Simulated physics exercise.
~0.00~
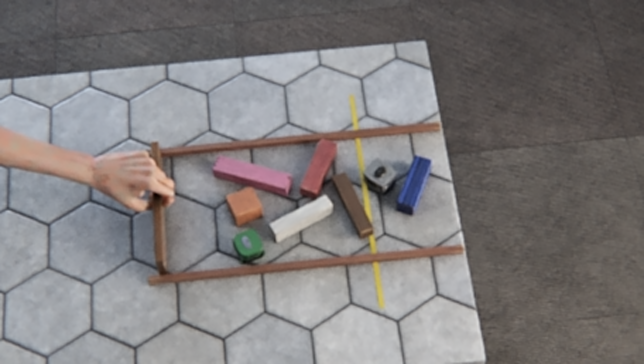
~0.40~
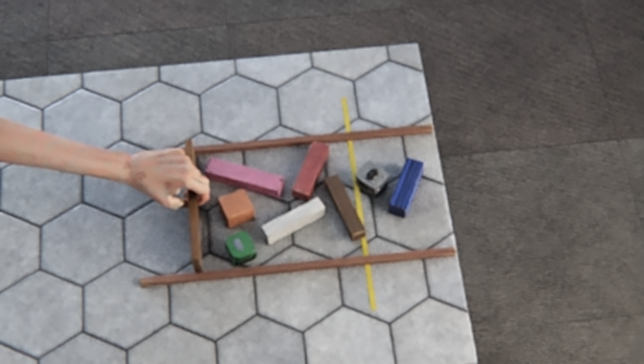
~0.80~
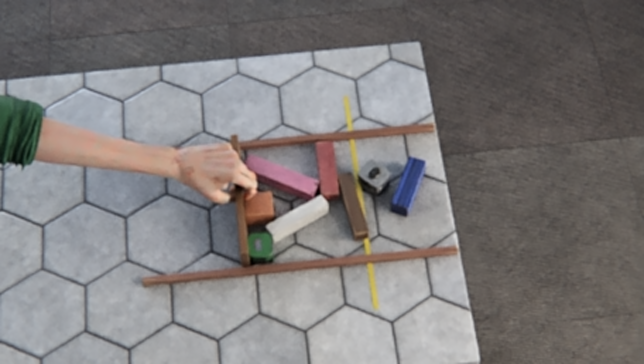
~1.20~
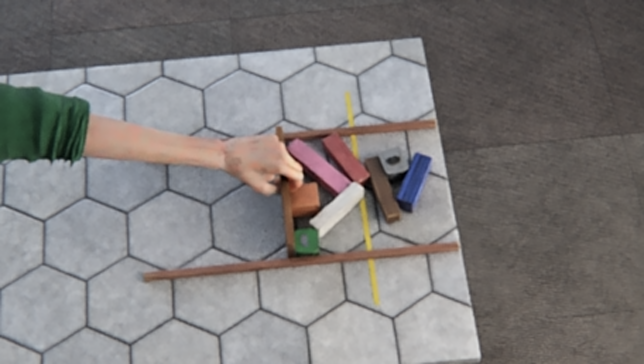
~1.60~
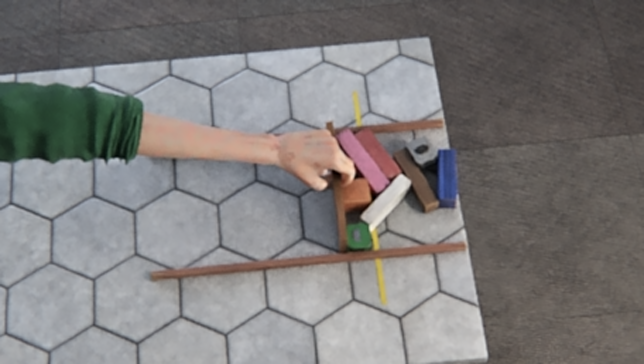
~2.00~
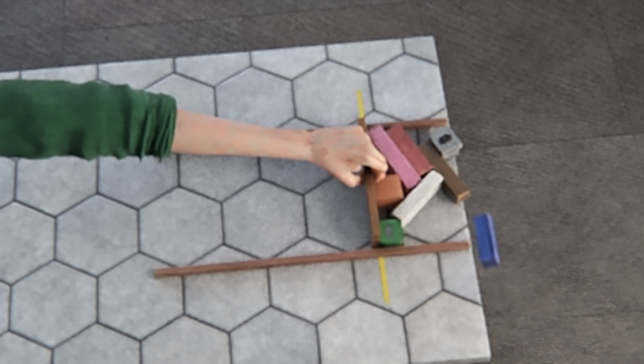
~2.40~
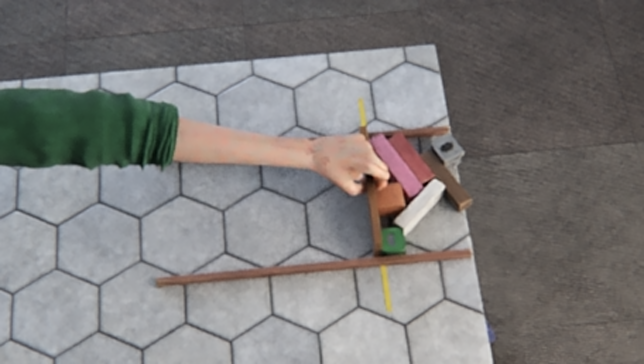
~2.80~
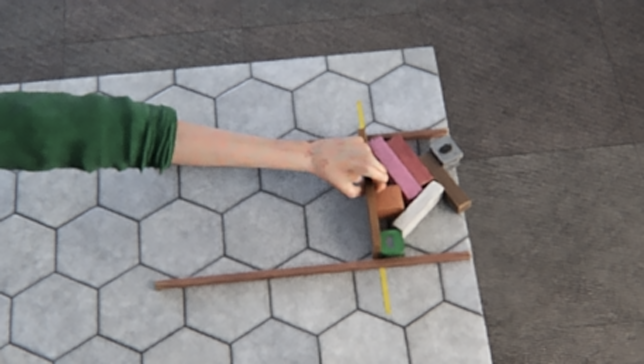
A hand pushes a reddish-brown board rightward between two wooden rails on a pale surface of hexagonal tiles, seen from above at a tilt, with dark grey floor beyond. Ahead of it lie pink, red, white and brown bars, an orange block, a small green case, a grey case and a blue stick near the right edge. The green-sleeved arm reaches farther in, and the board gathers the pieces into a tight cluster past the yellow tape. The blue stick slides over the edge, turns and drops out of sight. The board stops, leaving the grey case and brown bar jutting over the edge.
